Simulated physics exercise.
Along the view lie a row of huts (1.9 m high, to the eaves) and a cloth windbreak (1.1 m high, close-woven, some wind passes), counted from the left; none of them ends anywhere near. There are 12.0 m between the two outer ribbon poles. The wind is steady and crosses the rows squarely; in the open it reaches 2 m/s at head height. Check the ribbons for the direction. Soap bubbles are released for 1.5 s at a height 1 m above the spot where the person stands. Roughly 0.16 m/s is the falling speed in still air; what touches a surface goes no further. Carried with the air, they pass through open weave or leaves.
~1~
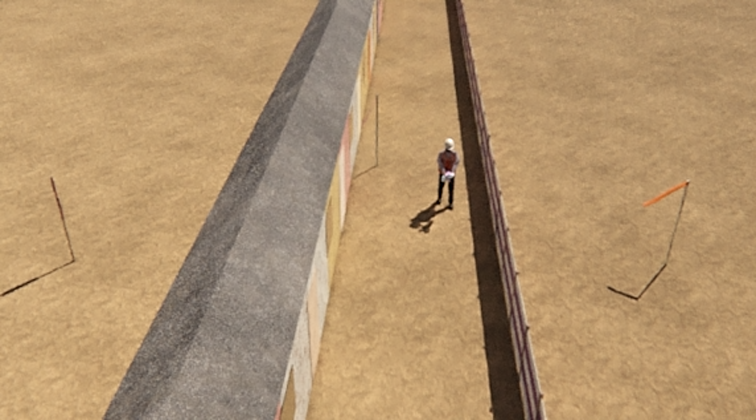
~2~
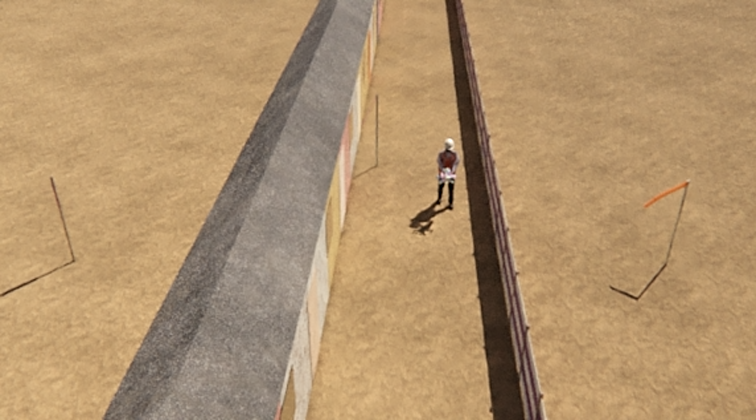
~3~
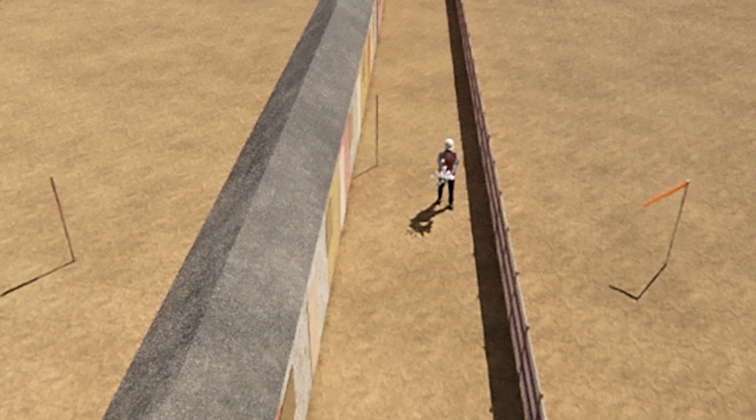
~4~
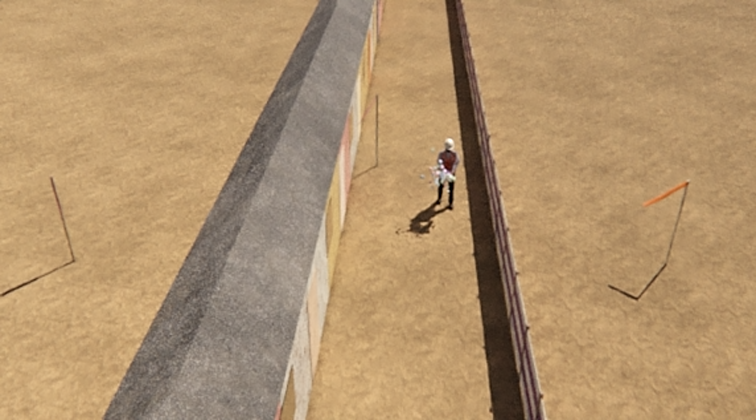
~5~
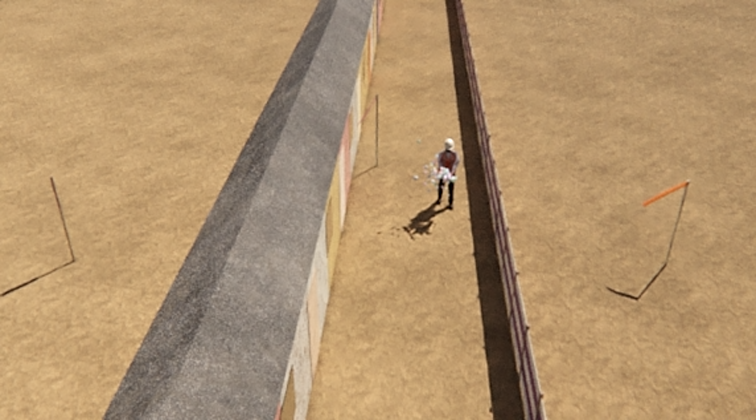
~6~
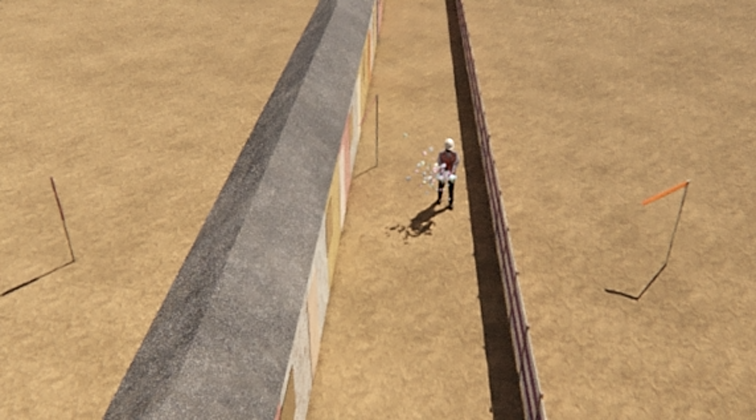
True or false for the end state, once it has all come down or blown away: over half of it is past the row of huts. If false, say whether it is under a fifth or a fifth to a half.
False, a fifth to a half.
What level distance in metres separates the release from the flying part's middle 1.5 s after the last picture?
That distance is some 0.5 m.
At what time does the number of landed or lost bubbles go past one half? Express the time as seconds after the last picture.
About 11.0 seconds.
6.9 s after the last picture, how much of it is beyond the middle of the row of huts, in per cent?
Roughly 30 per cent.
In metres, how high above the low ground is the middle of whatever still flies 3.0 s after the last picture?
About 1.2 m high.
Then, 1.5 s after the last picture, 100 % is in the air or yet to come; 0 % is beyond the row of huts; the middle of what still flies is 1.0 m above the low ground, near (424, 175).
Then, 3.0 s after the last picture, 98 % is in the air or yet to come; 6 % is beyond the row of huts; the middle of what still flies is 1.1 m above the low ground, near (401, 171).
Then, 6.9 s after the last picture, 74 % is in the air or yet to come; 28 % is beyond the row of huts; the middle of what still flies is 1.2 m above the low ground, near (365, 167).
Then, 19.0 s after the last picture, 26 % is in the air or yet to come; 34 % is beyond the row of huts.
Then, 44.0 s after the last picture, 2 % is in the air or yet to come; 35 % is beyond the row of huts.
